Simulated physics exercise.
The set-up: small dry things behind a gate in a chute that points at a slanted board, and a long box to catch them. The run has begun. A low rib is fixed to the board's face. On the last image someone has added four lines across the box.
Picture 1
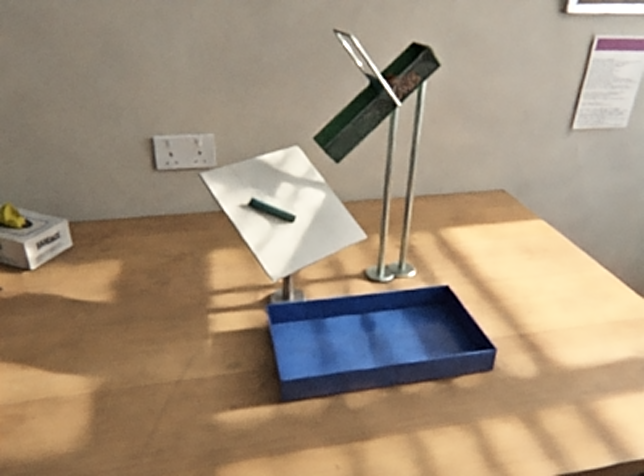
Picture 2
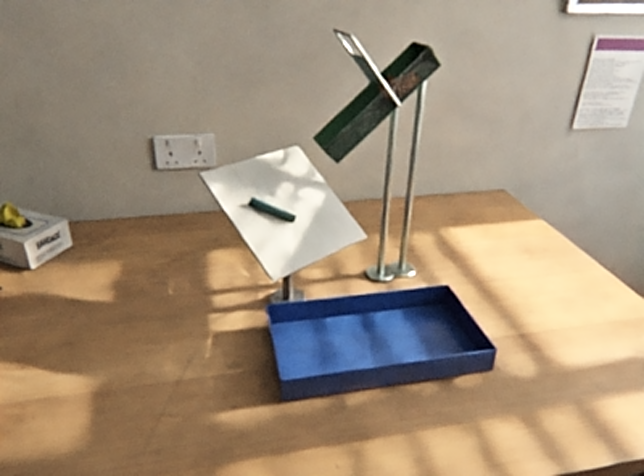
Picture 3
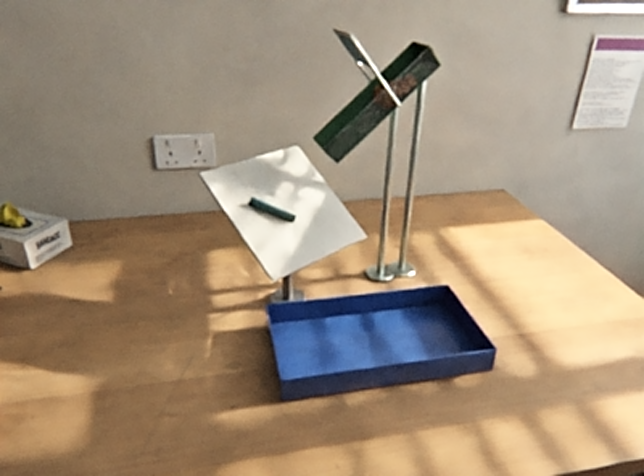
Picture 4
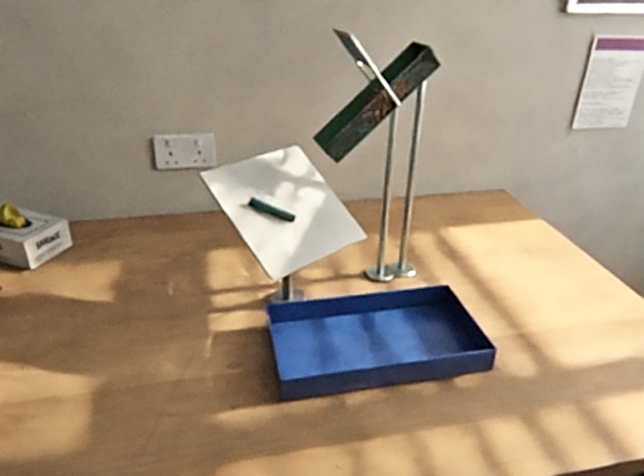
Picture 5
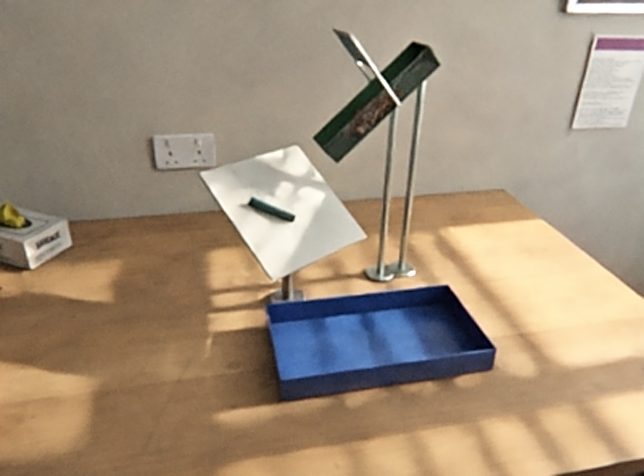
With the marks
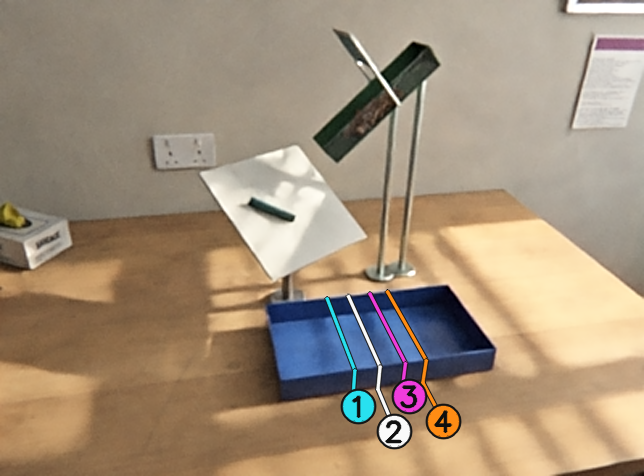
Small brown pieces sliding slowly down a dark green chute above a tilted white board and an empty blue tray.
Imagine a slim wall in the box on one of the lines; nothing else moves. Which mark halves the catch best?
2.
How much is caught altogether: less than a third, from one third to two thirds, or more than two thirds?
About that: More than two thirds.
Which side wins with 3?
Left.
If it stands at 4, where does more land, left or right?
The left side.
On the marked copy, line 1 crosses the front rim at (354, 369); line 2 crosses the front rim at (379, 365); line 3 crosses the front rim at (405, 362); line 4 crosses the front rim at (425, 359).
If 1 is chosen, of what is caught, about a quarter on the left of the divider, most on the right.
If 2 is chosen, of what is caught, about a third on the left of the divider, about two thirds on the right.
If 3 is chosen, of what is caught, nearly all on the left of the divider, a small part on the right.
If 4 is chosen, of what is caught, most on the left of the divider, about a quarter on the right.
